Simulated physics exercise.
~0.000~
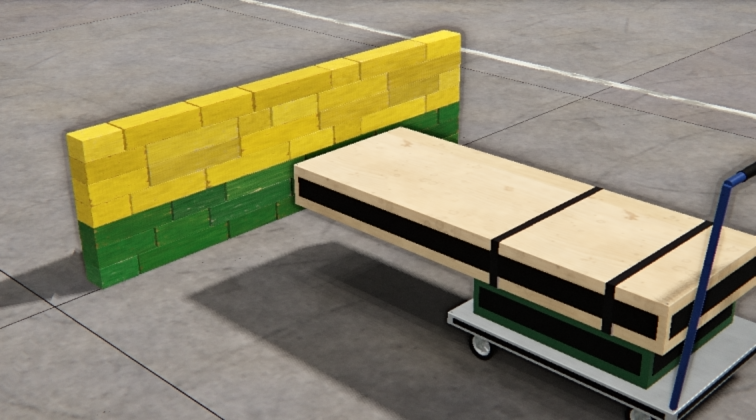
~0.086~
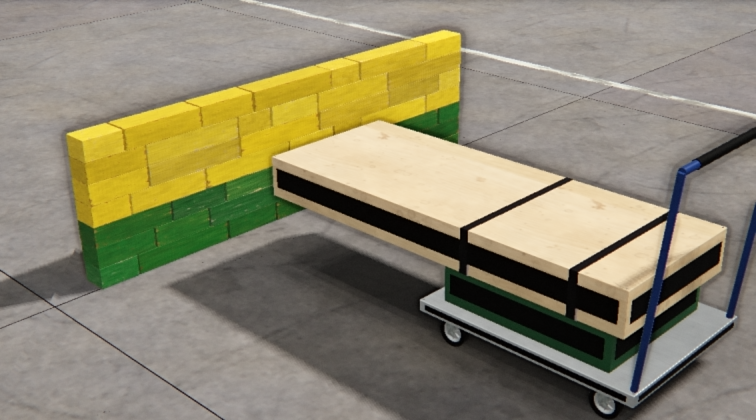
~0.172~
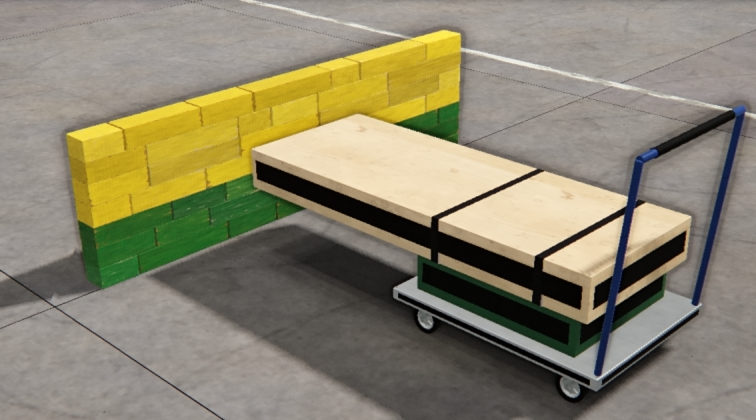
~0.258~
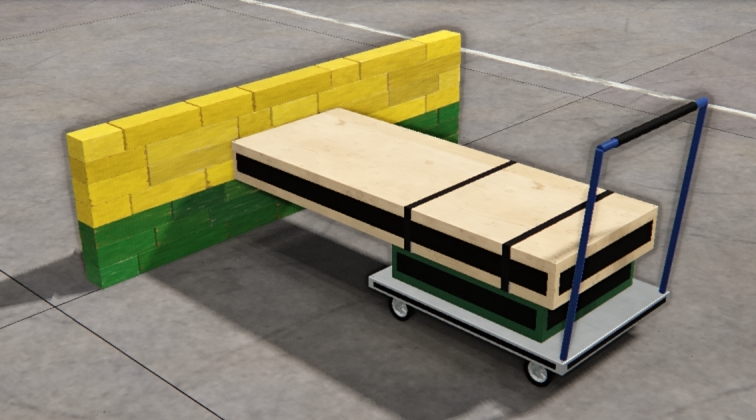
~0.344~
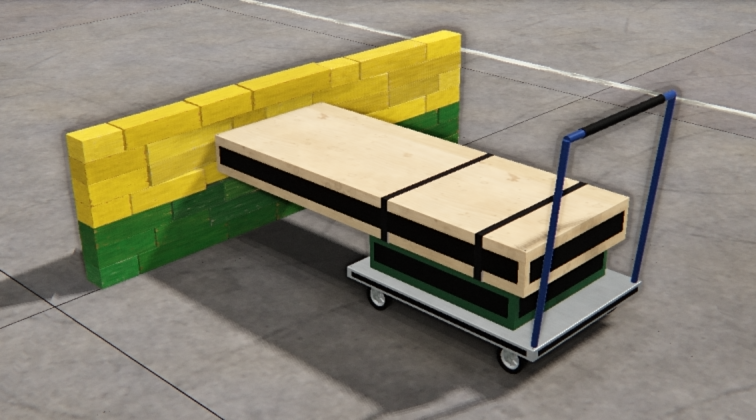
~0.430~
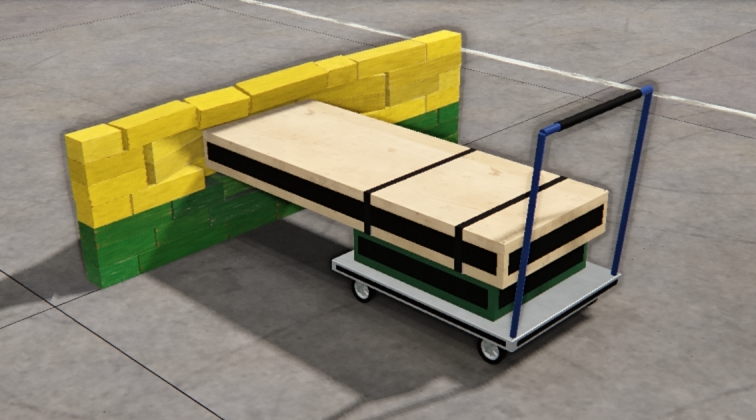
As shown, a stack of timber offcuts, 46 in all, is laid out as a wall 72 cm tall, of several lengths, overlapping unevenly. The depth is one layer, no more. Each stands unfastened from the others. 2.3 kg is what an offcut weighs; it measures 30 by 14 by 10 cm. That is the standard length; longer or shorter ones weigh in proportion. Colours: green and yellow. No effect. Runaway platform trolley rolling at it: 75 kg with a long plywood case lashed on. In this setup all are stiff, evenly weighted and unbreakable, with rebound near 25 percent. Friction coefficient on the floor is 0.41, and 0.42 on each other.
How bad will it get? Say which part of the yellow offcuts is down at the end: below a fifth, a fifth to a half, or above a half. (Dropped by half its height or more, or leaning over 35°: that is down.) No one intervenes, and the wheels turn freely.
Above a half.
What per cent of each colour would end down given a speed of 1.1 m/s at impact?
The green would finish 0 in a hundred down, the yellow 60 in a hundred.
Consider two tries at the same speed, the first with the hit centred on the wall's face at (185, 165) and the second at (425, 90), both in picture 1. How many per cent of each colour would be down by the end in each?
You'd get green at 20 followed by 10, and yellow at 50 followed by 50 percent.
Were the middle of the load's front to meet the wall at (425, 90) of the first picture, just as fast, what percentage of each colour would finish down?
Result - green: 0 %; yellow: 50 %.
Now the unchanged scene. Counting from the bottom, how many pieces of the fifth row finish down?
3.
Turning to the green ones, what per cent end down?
Taking the green group, 20 in a hundred end up down.
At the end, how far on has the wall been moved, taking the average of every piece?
Mean shift: Roughly 25 cm.
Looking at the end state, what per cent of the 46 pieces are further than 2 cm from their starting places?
Shifted share: 55 %.
After 0.70 s, load 41 cm past the wall's line, still rolling; 10 of the 26 yellow offcuts down (10 of 46 in all colours); top yellow offcut leaning 27°.
After 1.24 s, load 89 cm past the wall's line, still rolling; 15 of the 26 yellow offcuts down (15 of 46 in all colours); top yellow offcut leaning 65°, 47 cm lower.
At rest (2.9 s), load 1.12 m past the wall's line, stopped; 15 of the 26 yellow offcuts down (18 of 46 in all colours); top yellow offcut on its side; top green offcut shifted 11 cm. That is 58 per cent. As the last picture would show them, middles, top yellow offcut near (66, 222), top green offcut near (320, 143).
